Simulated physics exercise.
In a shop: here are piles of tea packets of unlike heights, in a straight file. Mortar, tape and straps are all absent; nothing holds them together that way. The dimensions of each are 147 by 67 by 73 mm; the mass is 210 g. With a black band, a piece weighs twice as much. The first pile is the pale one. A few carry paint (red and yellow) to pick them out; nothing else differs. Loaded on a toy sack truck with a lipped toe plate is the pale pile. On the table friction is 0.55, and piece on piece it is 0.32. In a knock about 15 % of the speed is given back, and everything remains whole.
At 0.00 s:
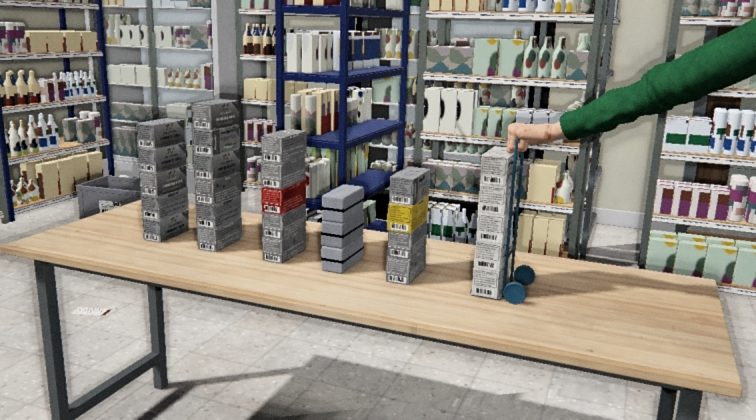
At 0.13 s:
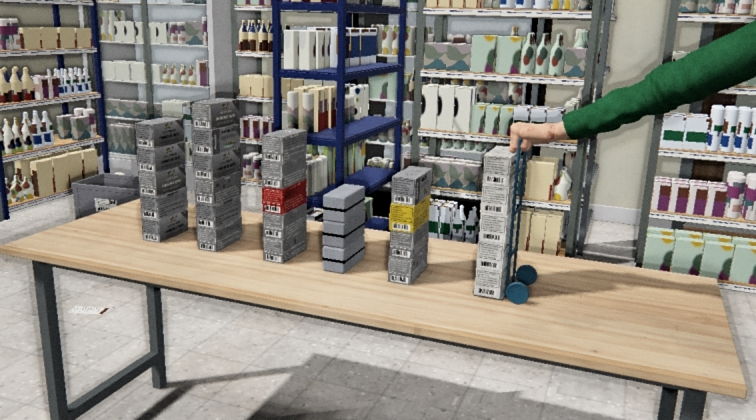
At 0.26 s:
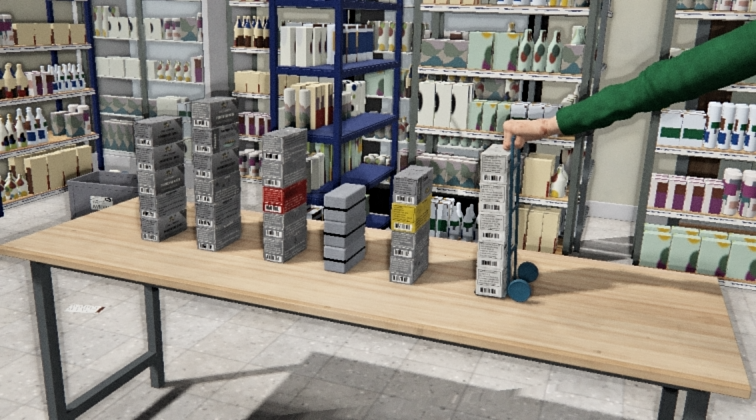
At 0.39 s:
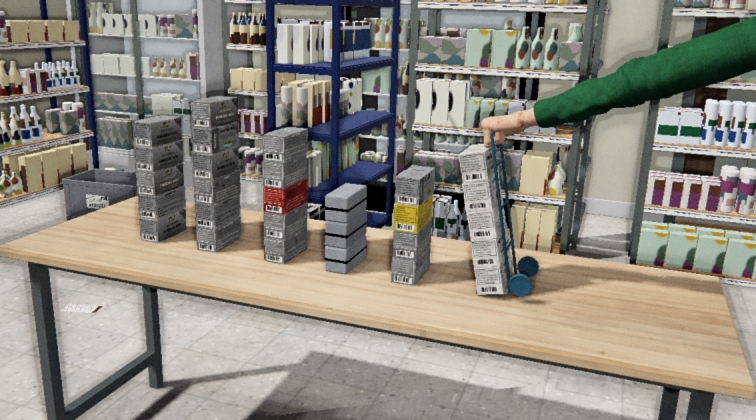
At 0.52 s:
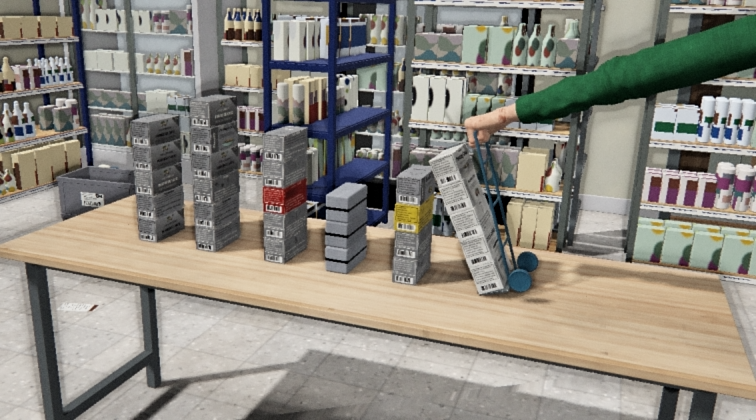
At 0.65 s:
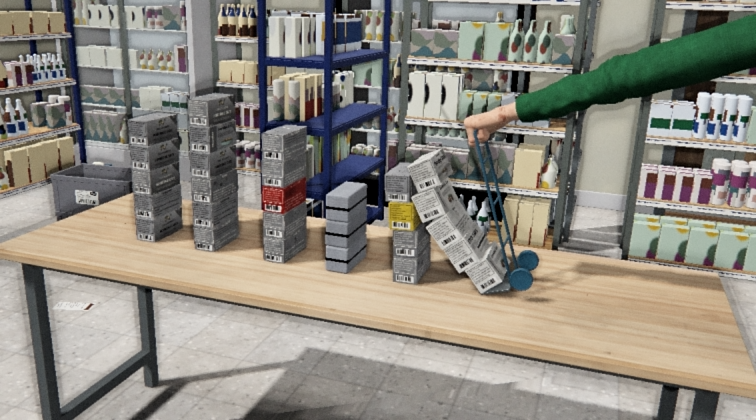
In a shop lined with stocked shelves, seen from slightly above as the camera drifts a little sideways, six stacks of grey packets stand in a row on a wooden table. Red marks one packet in the third stack and yellow one in the fifth, while a green-sleeved arm grips a blue hand truck behind the pale rightmost stack. The hand tilts the truck leftward, and the pale stack leans over, meets the yellow-marked stack and bends as its packets shift apart.
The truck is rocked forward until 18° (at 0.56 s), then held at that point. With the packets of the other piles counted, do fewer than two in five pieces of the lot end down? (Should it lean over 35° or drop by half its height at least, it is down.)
The toll tops two fifths.
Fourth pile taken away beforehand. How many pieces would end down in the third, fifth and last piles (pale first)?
Pile by pile: Third 3, fifth 0, last 0.
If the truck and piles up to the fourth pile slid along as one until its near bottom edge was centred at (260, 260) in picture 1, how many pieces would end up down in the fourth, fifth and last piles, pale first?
Counts down - fourth: 4; fifth: 5; last: 5.
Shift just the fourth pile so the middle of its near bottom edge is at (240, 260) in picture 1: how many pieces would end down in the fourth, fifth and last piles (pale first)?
Per pile - fourth: 0, fifth: 0, last: 0.
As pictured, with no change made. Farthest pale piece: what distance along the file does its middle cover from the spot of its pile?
Something like 42 cm along the file.
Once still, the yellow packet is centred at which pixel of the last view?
Around (323, 224).
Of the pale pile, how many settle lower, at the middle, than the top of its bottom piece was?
2 pieces, pale ones.
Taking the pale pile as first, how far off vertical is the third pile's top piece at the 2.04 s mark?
60° from upright.
After 1.26 s, 5 of the pale pile down; 4 of the 23 other packets down; yellow packet 29° from how it stood, 7 cm lower; red packet 39 mm from its place.
After 2.04 s, 5 of the pale pile down; 22 of the 23 other packets down; yellow packet 35° from how it stood, 8 cm lower; red packet 30° from how it stood, 6 cm lower.
In the end (3.0 s), 5 of the pale pile down; 22 of the 23 other packets down; yellow packet 36° from how it stood, 8 cm lower; red packet 6° from how it stood, 8 cm lower. That is 96 per cent. From the last view, middles, yellow packet near (323, 224), red packet near (232, 212).
